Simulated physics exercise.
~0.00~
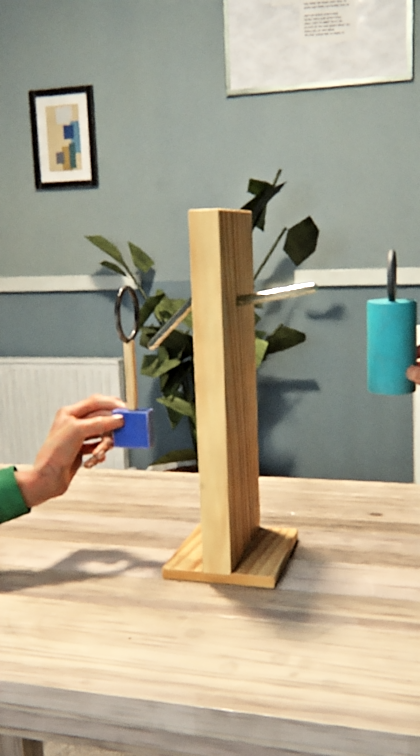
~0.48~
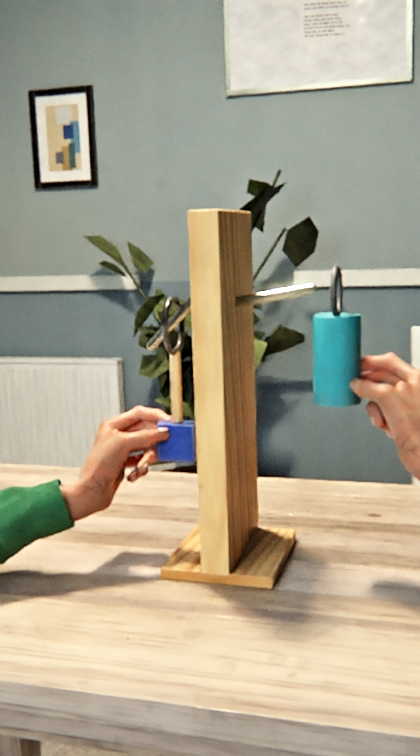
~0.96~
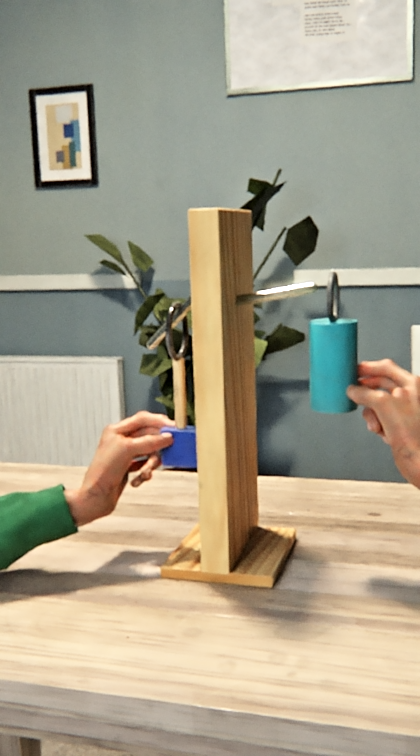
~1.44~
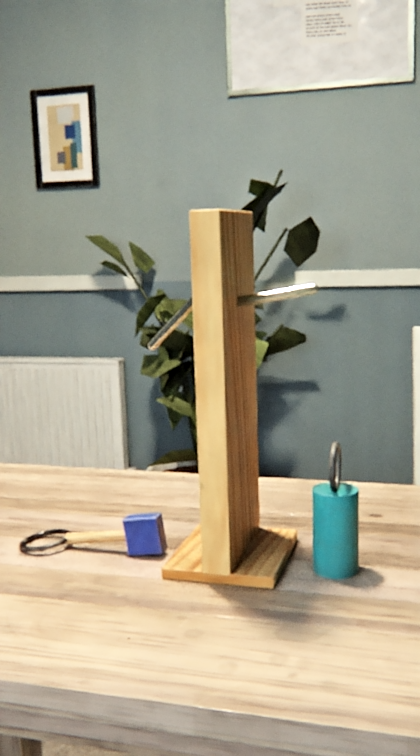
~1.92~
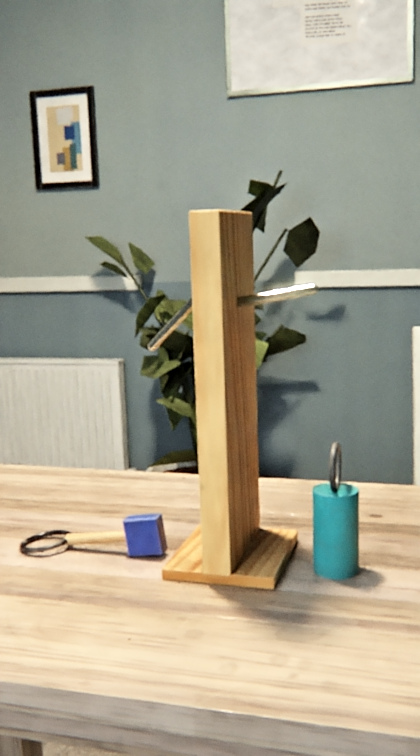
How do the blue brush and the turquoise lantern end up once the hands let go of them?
Neither stays on the stand, as both drop to the table. The blue brush lies on its side to the left of the stand, and the turquoise lantern stands upright to the right.
